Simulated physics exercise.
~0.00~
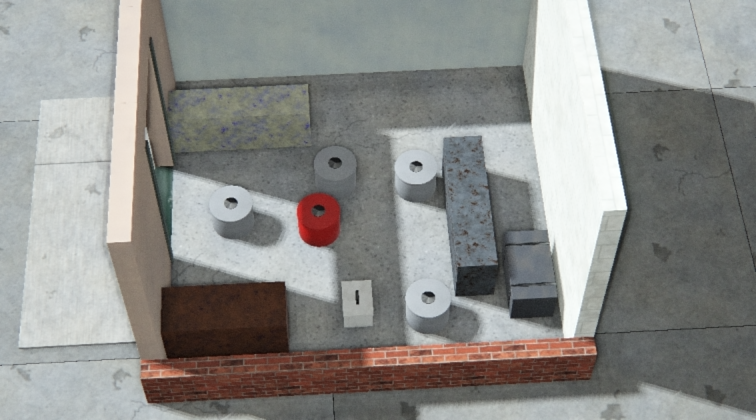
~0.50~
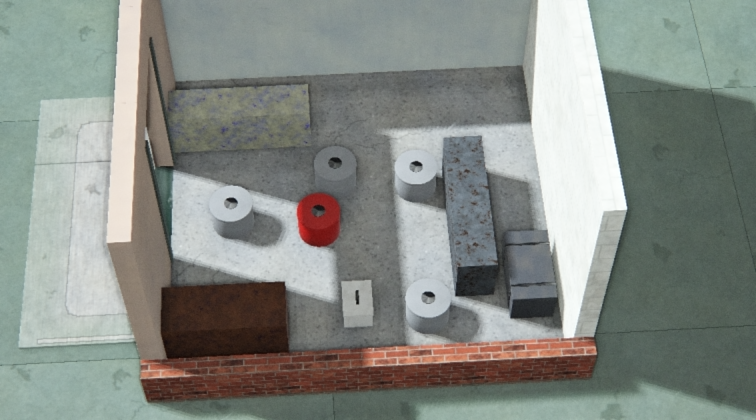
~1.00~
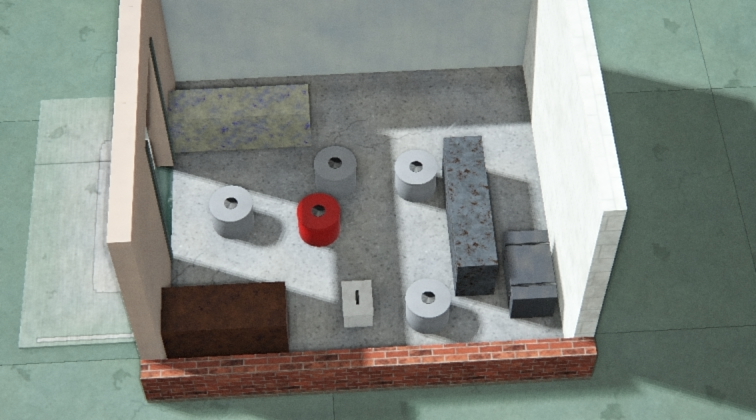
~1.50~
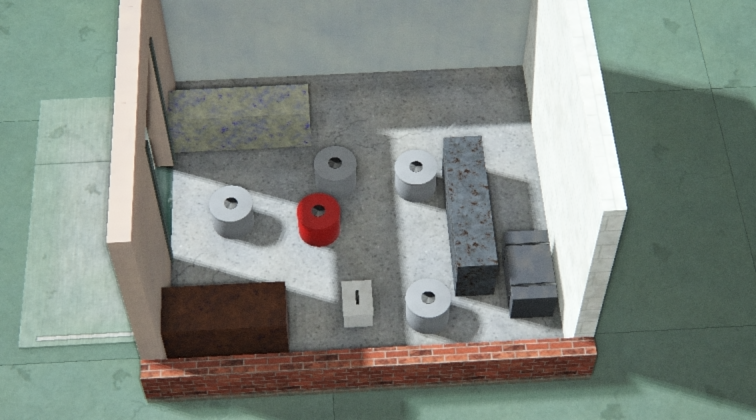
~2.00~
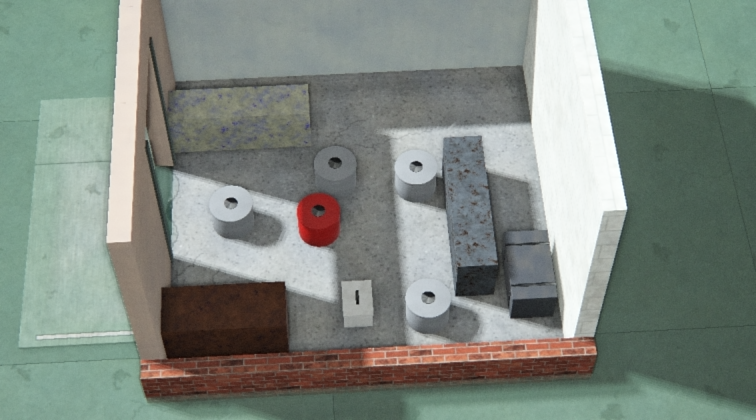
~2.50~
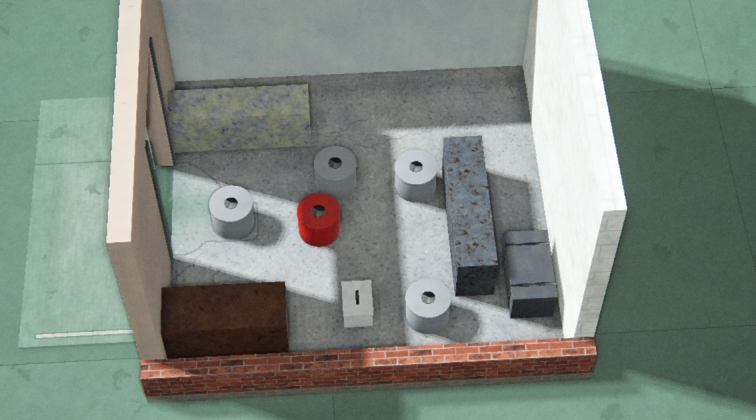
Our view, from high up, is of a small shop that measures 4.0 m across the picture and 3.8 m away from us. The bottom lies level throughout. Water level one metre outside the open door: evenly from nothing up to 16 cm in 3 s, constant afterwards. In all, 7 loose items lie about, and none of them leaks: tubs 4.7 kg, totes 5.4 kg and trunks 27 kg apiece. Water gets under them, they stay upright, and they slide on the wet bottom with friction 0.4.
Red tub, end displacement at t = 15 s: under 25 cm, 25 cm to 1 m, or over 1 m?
It'll show a big shift.
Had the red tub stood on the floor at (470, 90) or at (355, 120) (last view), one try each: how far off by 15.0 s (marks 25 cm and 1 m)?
The first time it wanders far off, the second time it hardly drifts.
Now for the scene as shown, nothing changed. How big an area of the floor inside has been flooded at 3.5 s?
About 2.5 m2.
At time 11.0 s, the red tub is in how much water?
9 cm, roughly.
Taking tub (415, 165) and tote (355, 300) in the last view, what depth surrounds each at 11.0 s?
First about 10 cm, second about 10 cm.
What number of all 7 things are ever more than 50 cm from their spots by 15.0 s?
6 of them.
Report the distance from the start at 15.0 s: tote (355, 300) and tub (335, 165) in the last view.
Respectively 60 and 200 cm.
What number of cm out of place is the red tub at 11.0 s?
Shift by then: About 200 cm.
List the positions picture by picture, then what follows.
In the first frame, the red tub at (318, 211) rests on the ground; 0.0 m2 under water; 0 of 7 have shifted.
In the second frame, the red tub at (318, 211), on the bottom; 0.0 m2 under water; 0 of 7 have shifted.
In the third frame, the red tub at (318, 211), on the bottom; 0.0 m2 under water; 0 of 7 have shifted.
In the fourth frame, the red tub at (318, 211) rests on the ground; 0.0 m2 under water; 0 of 7 have shifted.
In the fifth frame, the red tub at (318, 211) rests on the ground; water covers 0.0 m2; 0 of 7 have shifted.
In the sixth frame, the red tub at (318, 211) rests on the ground; 0.5 m2 under water; 0 of 7 have shifted.
After 3.5 s the red tub is near (321, 211), 0.0 m from its start, aground; 0 afloat.
After 6.8 s the red tub is near (432, 295), 1.5 m from its start, afloat; 6 afloat.
After 11.0 s the red tub is near (477, 306), 2.0 m from its start, afloat; 7 afloat.
After 15.0 s the red tub is near (479, 324), 2.1 m from its start, afloat; 7 afloat.
